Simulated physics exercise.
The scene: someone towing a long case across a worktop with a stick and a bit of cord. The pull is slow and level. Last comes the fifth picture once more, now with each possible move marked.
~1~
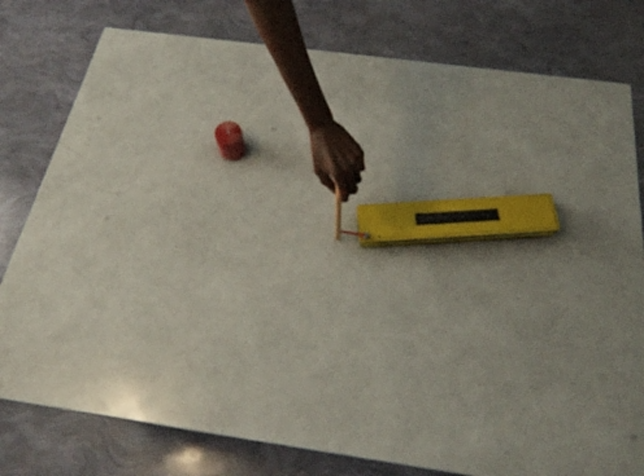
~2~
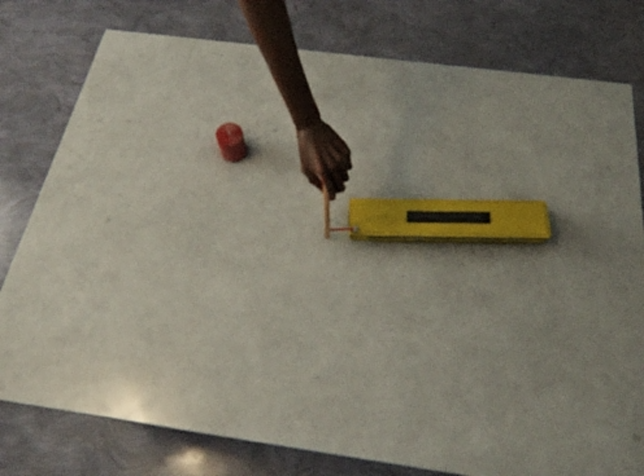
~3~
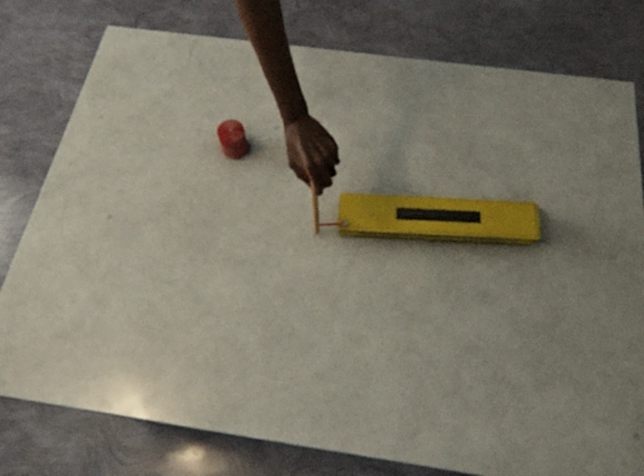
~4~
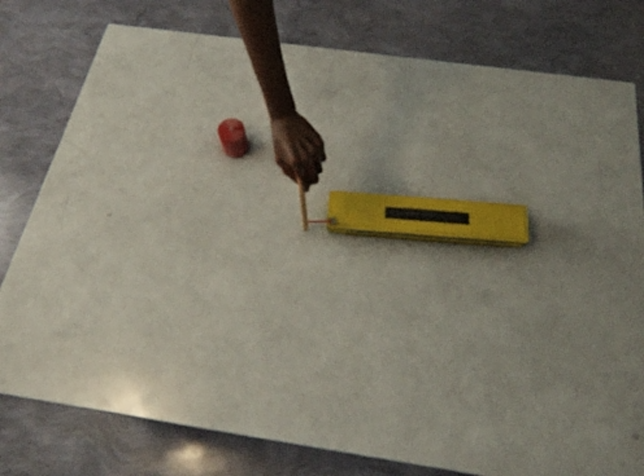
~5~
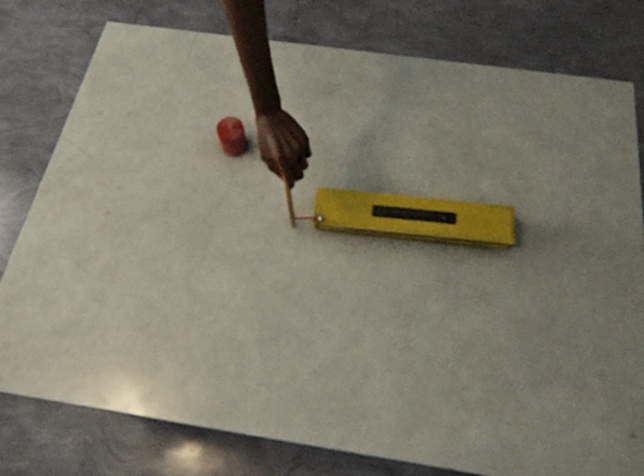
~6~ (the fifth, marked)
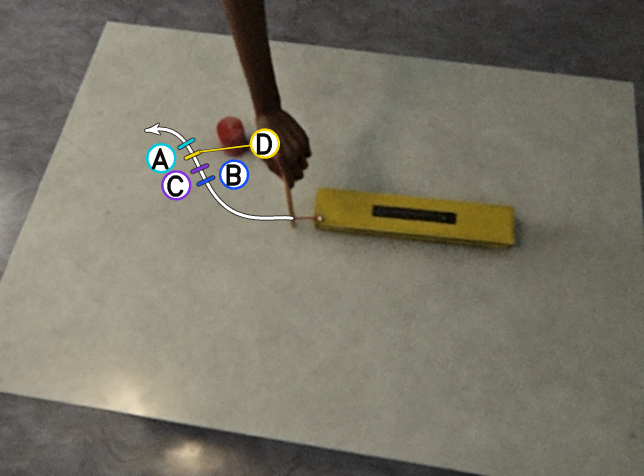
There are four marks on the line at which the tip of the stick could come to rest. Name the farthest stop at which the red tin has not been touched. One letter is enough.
No farther than C.
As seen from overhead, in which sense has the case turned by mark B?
For that mark, clockwise.
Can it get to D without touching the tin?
For that mark, no.
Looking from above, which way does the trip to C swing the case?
For that mark, clockwise.
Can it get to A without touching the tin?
No.
On the copy, A at (186, 144); B at (206, 181); C at (200, 169); D at (193, 155); the route from (292, 218) via (207, 183) to (147, 130).
On C. First, foot of the stick (248, 217), middle of the case (370, 215).
Then, foot of the stick (216, 197), middle of the case (334, 212).
Finally, foot of the stick (200, 170), middle of the case (310, 203); nothing has been touched.
By contrast, A is too far, the tin has been hit; B is safe but short; D is too far, the tin has been hit.
